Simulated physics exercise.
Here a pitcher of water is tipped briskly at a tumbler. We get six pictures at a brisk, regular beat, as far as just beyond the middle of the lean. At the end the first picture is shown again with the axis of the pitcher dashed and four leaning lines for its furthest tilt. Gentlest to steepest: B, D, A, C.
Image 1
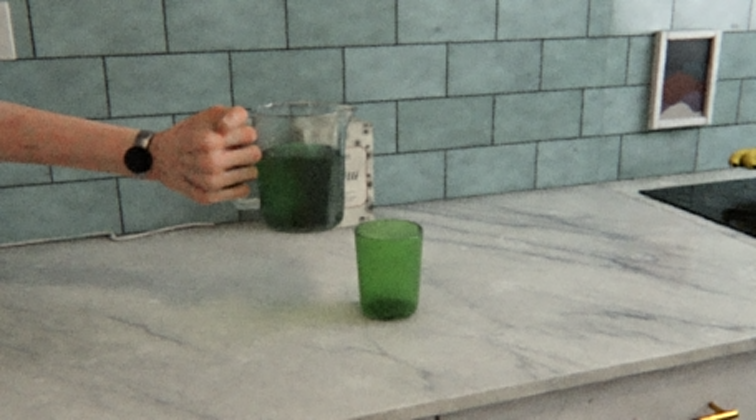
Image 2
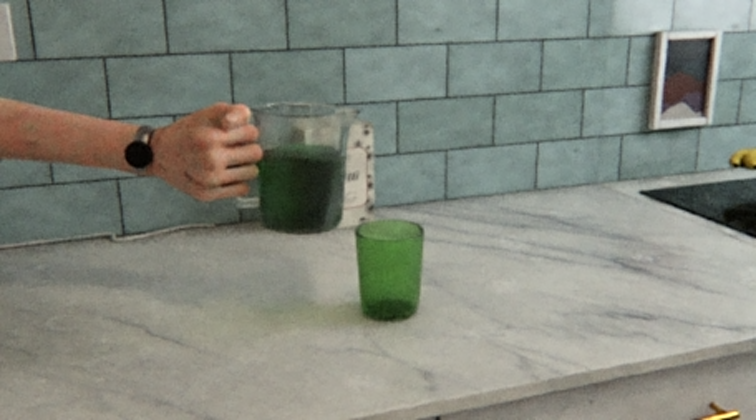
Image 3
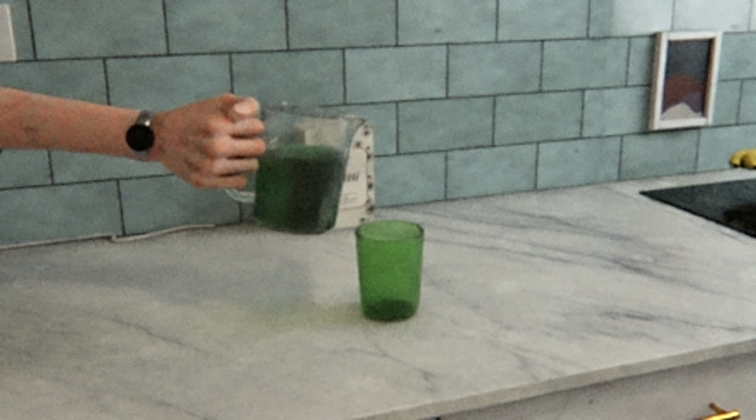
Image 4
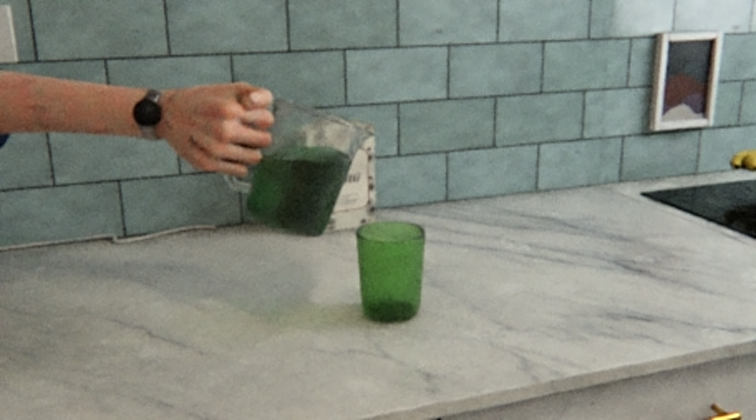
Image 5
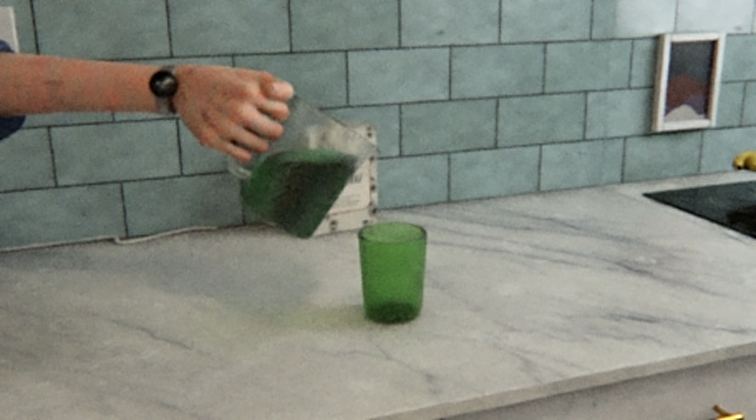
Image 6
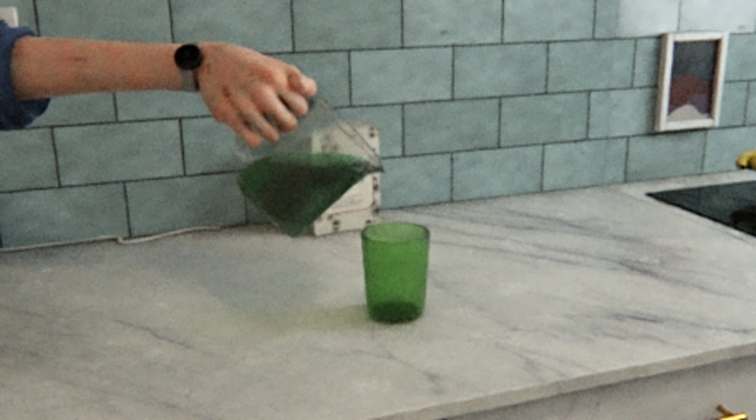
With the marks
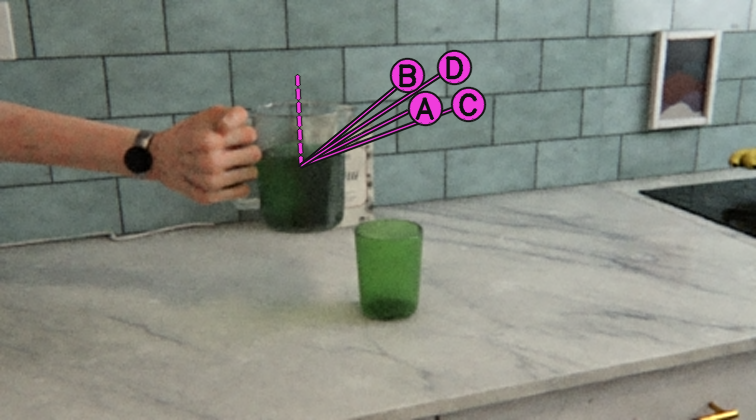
A hand wearing a dark watch steadily tilting a glass pitcher of green-looking liquid rightward above a green tumbler on a marble counter.
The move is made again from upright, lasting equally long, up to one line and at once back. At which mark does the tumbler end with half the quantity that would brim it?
Best: A.
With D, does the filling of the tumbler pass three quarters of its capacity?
No, it does not.
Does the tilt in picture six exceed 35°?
Yes.
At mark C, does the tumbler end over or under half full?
Over.
In magenta, A at (407, 111); B at (395, 88); C at (451, 109); D at (439, 75).
For mark A, the tumbler ends with about 50 % of what it can hold.
For mark B, the tumbler ends with about 18 % of what it can hold.
For mark C, the tumbler ends with about 70 % of what it can hold.
For mark D, the tumbler ends with about 32 % of what it can hold.
